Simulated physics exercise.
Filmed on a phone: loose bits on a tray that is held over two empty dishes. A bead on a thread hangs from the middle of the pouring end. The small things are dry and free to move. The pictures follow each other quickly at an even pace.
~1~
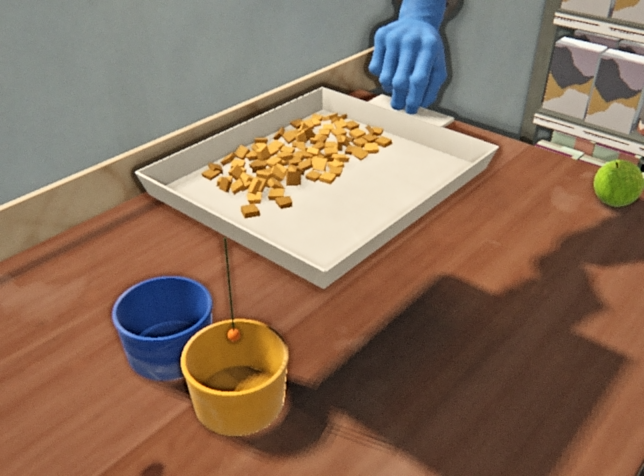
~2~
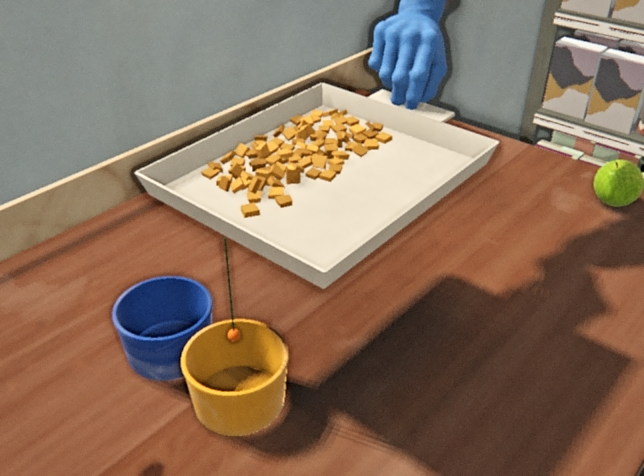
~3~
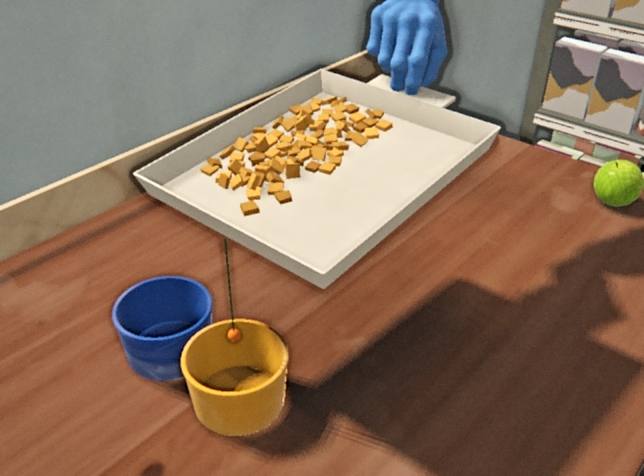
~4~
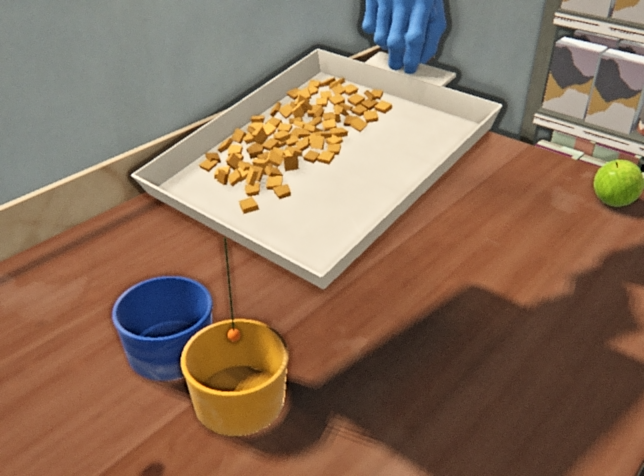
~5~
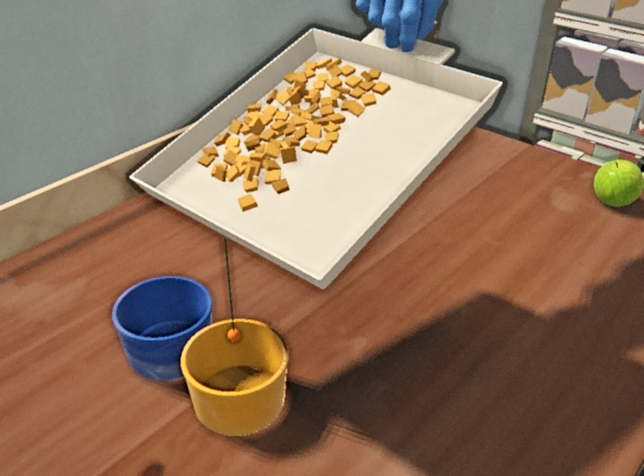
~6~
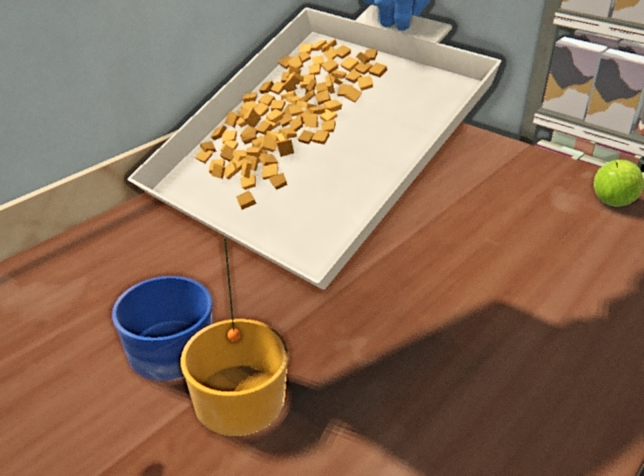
On a wooden tabletop, a blue-gloved hand raises the far end of a white tray of orange-brown squares, tilting it steadily toward a blue dish and a yellow dish, while the squares stay clustered and a bead hangs still.
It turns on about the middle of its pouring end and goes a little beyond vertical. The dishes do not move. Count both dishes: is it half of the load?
The two hold under half of the load.
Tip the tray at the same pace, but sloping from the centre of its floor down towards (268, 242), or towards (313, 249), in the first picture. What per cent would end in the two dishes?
Roughly 10 per cent, and 0 per cent.
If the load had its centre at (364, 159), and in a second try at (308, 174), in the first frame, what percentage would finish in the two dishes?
About 20 and 20 per cent.
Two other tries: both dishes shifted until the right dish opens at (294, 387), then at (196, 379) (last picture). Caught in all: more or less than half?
In turn: Below a half; above a half.
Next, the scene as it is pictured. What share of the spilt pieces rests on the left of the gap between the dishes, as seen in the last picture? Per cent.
Some 80 per cent.
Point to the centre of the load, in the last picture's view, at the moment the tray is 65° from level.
Near (197, 200).
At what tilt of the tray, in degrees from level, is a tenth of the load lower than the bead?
At about 80°.
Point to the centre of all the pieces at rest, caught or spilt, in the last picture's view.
Close to (169, 421).
Shortly afterwards, tray tipped steeply; all but a few on the tray; only a few in the air.
Next, tray tipped past a quarter turn; near half on the tray; a little in the right dish; only a few in the left dish; near a third outside both; a little in the air.
Some moments later, tray tipped past a quarter turn; near a quarter in the right dish; a little in the left dish; the bulk outside both.
In the end, tray tipped past a quarter turn; near a quarter in the right dish; a little in the left dish; the bulk outside both.
